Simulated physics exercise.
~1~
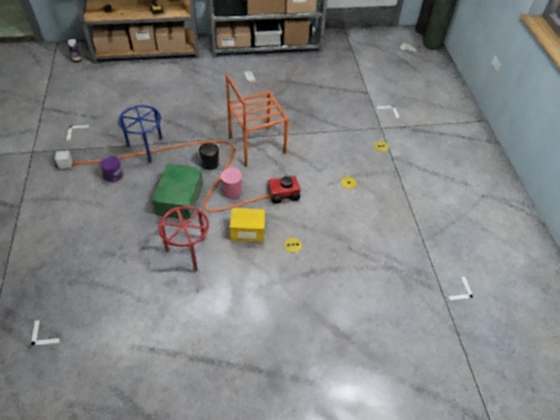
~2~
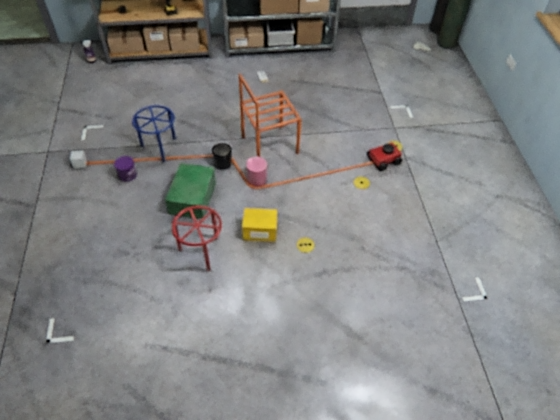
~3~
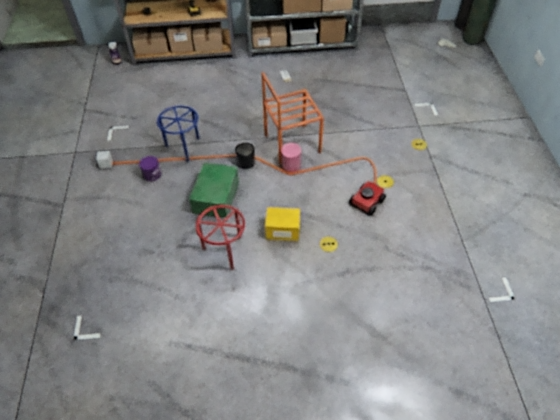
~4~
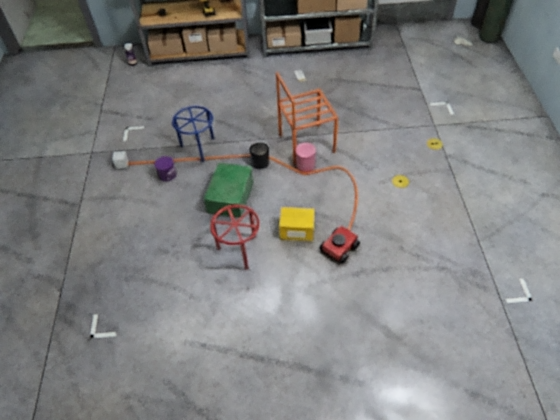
A red cart pulls an orange lead right, shifting the pink bucket, then drives toward the viewer.
